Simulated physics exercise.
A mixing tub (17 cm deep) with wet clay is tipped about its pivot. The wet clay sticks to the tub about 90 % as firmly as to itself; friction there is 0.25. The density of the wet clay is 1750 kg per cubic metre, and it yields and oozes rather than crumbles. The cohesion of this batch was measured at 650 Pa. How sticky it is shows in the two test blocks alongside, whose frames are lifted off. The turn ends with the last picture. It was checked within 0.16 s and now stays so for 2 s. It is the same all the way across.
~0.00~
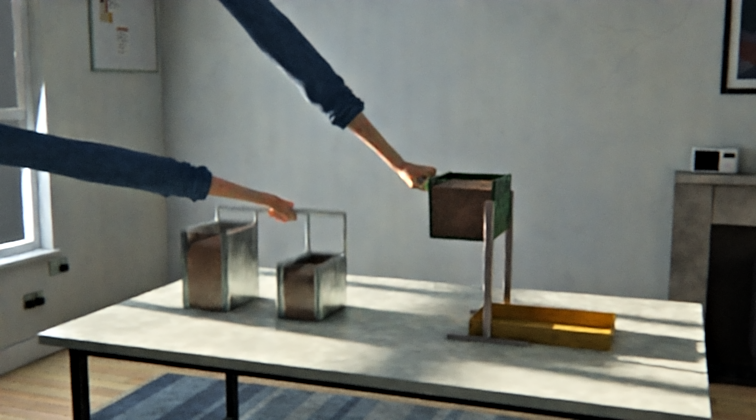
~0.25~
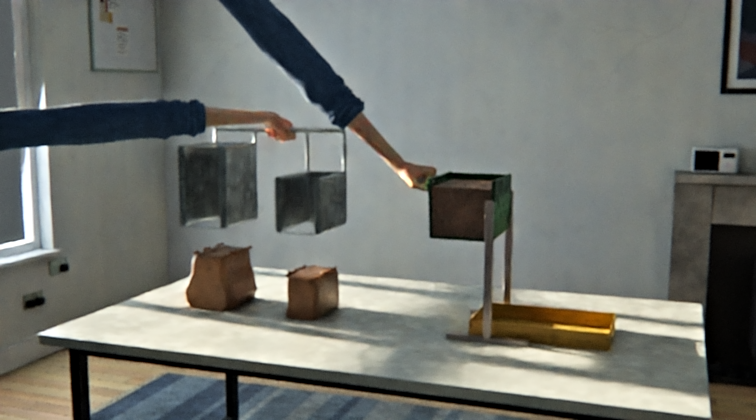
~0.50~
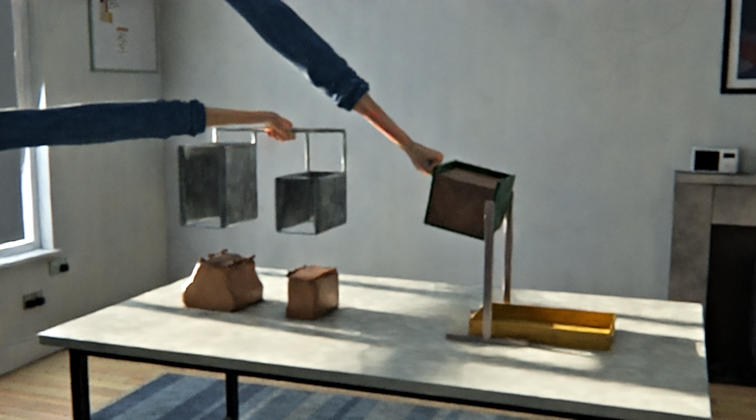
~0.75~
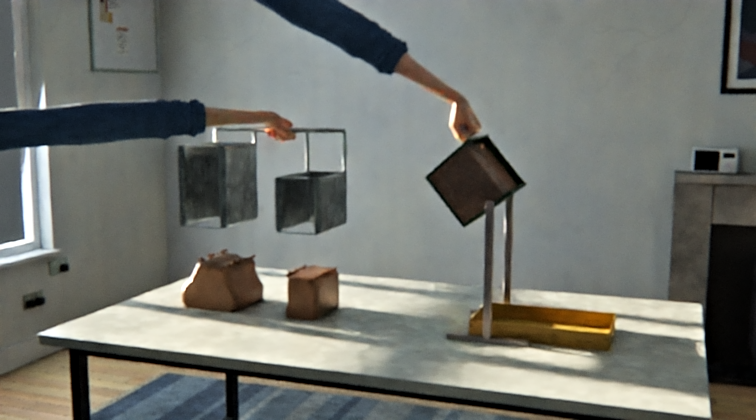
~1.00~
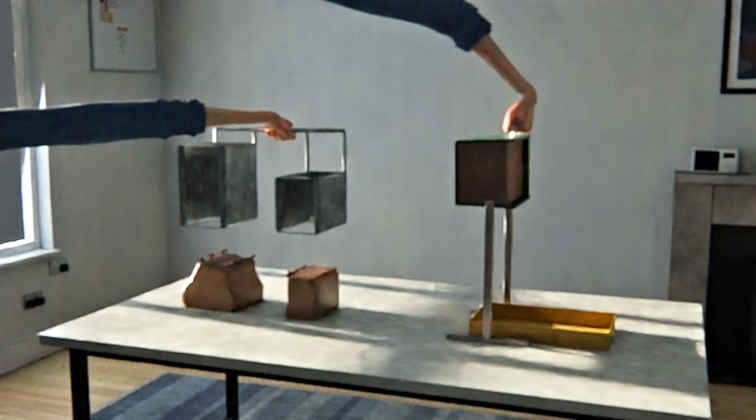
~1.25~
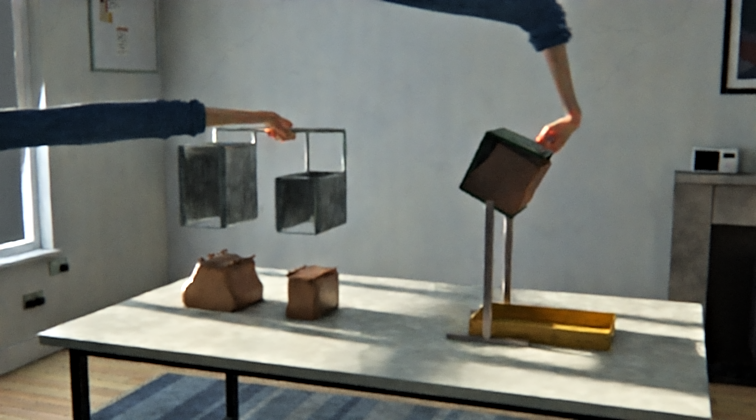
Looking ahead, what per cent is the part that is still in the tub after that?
About 14 %.
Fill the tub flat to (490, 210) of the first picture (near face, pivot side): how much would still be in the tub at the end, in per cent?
In that case some 16 per cent.
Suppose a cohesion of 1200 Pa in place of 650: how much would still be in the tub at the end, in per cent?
Then about 100 %.
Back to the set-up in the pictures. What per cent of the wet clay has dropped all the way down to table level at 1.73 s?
Near 70 %.
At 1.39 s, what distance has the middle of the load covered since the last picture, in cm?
Roughly 8 cm.
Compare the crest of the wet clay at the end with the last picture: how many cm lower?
Some 9 cm.
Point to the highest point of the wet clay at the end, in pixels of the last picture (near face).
At about (471, 175).
After 1.39 s, the tub is at 115 degrees and holds 57 %.
After 1.56 s, the tub is at 115 degrees and holds 19 %.
After 1.73 s, the tub is at 115 degrees and holds 14 %.
After 1.90 s, the tub is at 115 degrees and holds 14 %.
After 3.25 s, at the end, the tub is at 115 degrees and holds 14 %.
